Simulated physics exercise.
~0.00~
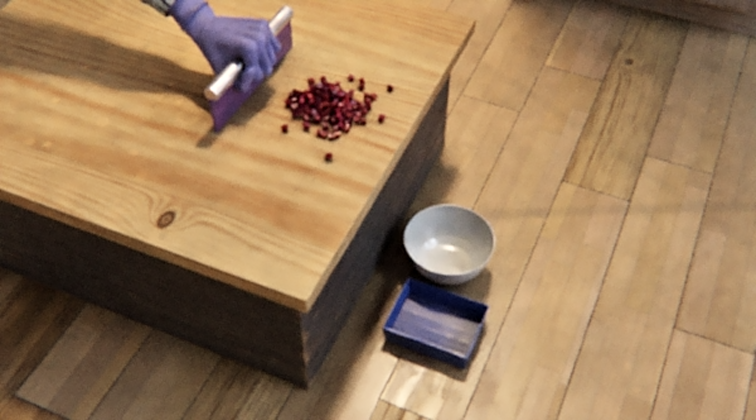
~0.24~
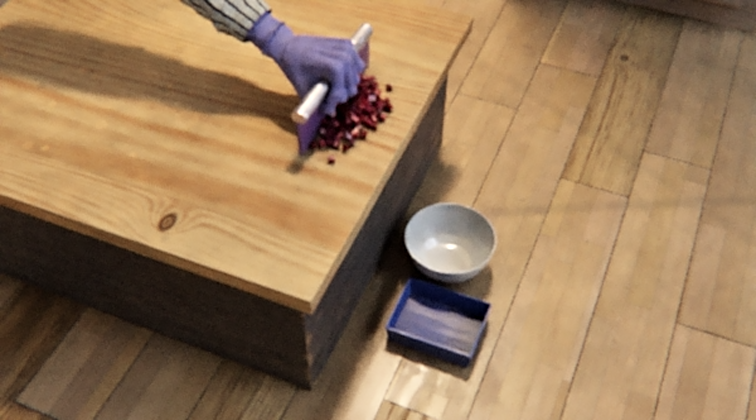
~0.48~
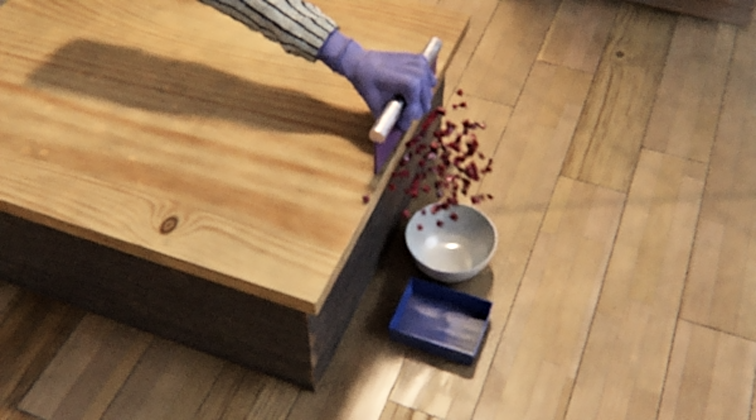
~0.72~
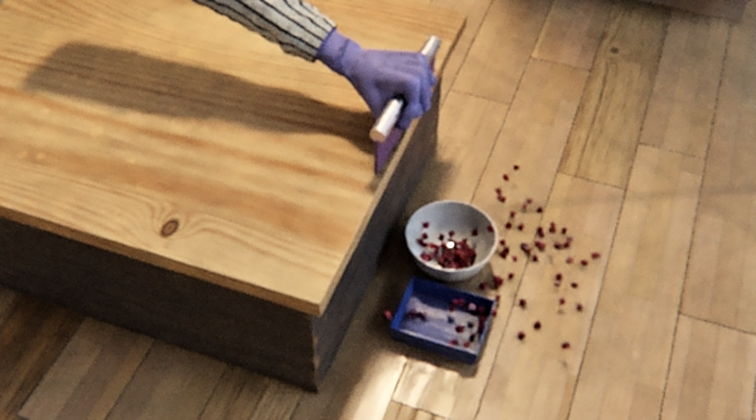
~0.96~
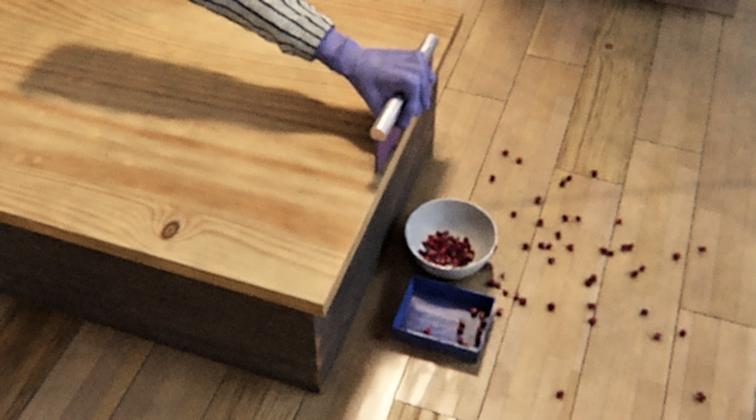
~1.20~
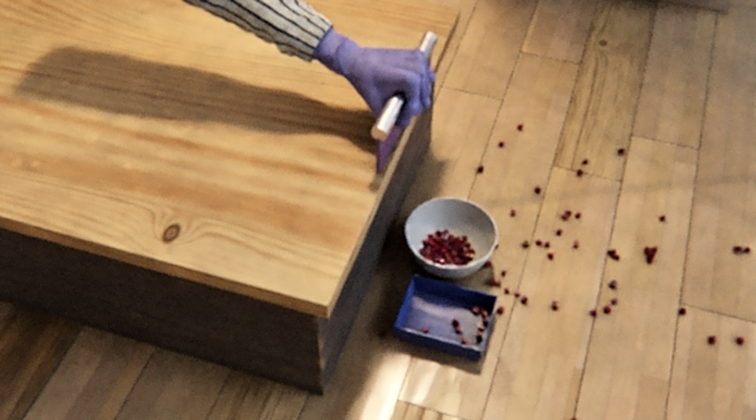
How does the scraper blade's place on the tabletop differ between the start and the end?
At the start the blade is on the tabletop to the left of the pile of red cubes. By the end it has moved right and slightly down, and rests at the table's right edge.
